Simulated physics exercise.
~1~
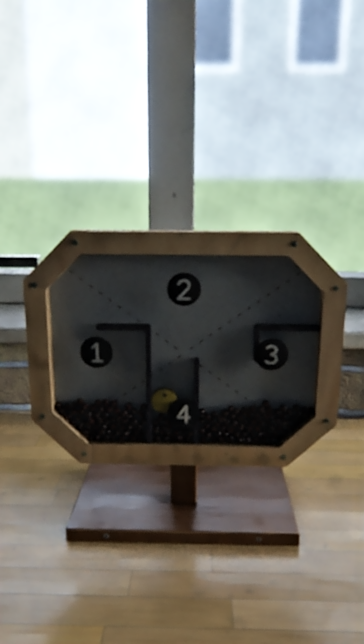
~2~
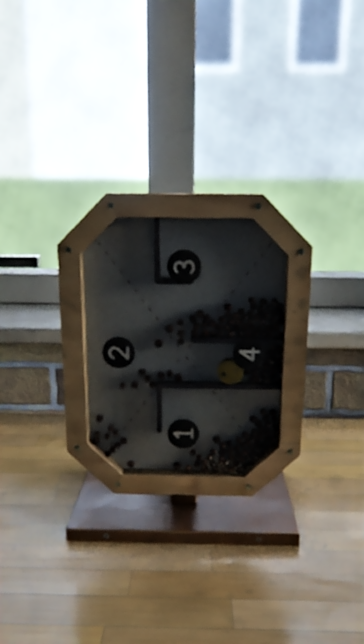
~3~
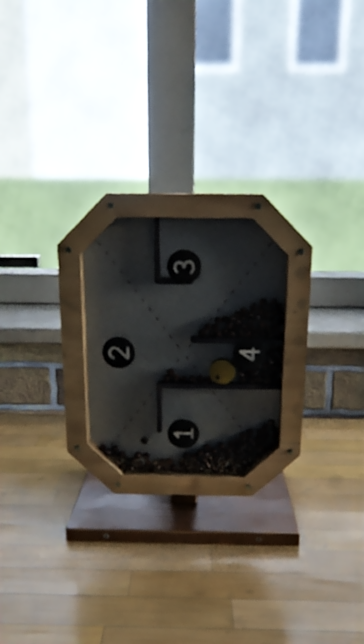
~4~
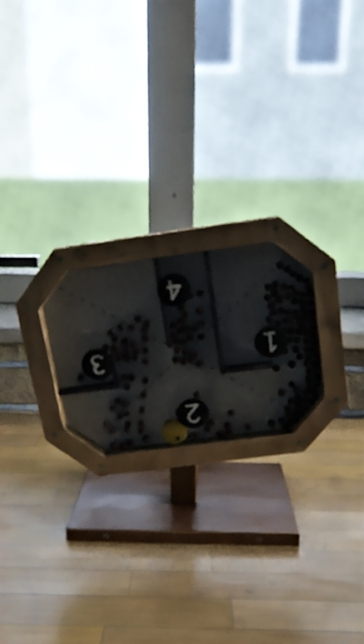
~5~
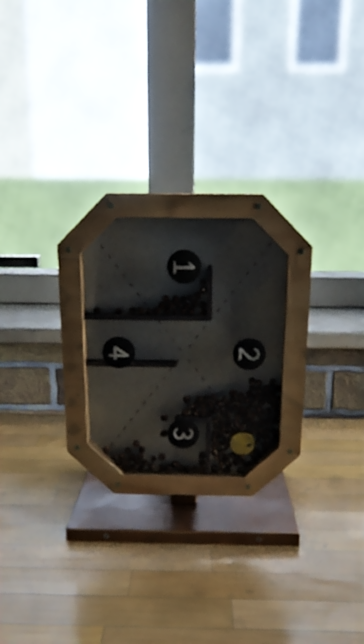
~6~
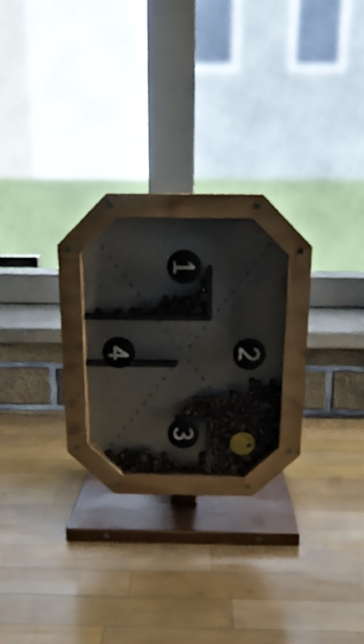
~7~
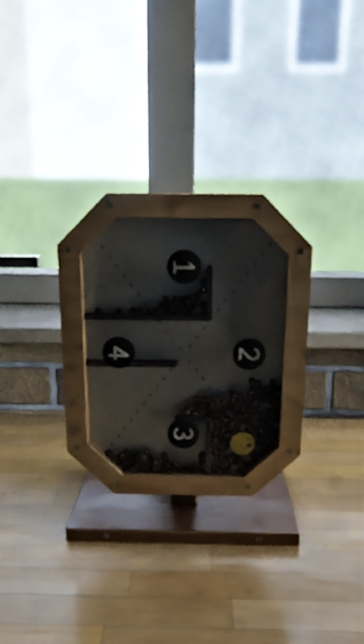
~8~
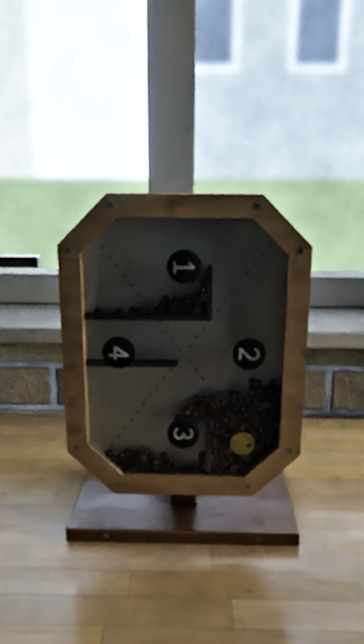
A wooden-framed, eight-sided case with a dark pile of small round pieces and a yellow disc inside stands upright on a brown base, on a light wooden floor before a window, seen from the front by a still camera. White numbers on black circles mark its grey back, and dark ledges jut inside. The case turns a quarter anticlockwise, spilling pieces rightward and down, and pauses. It then turns on through upside down, the pieces scattering and the disc dropping. It stops on its other side, most pieces heaped low around number three, some on the upper ledge, the disc resting lower right.
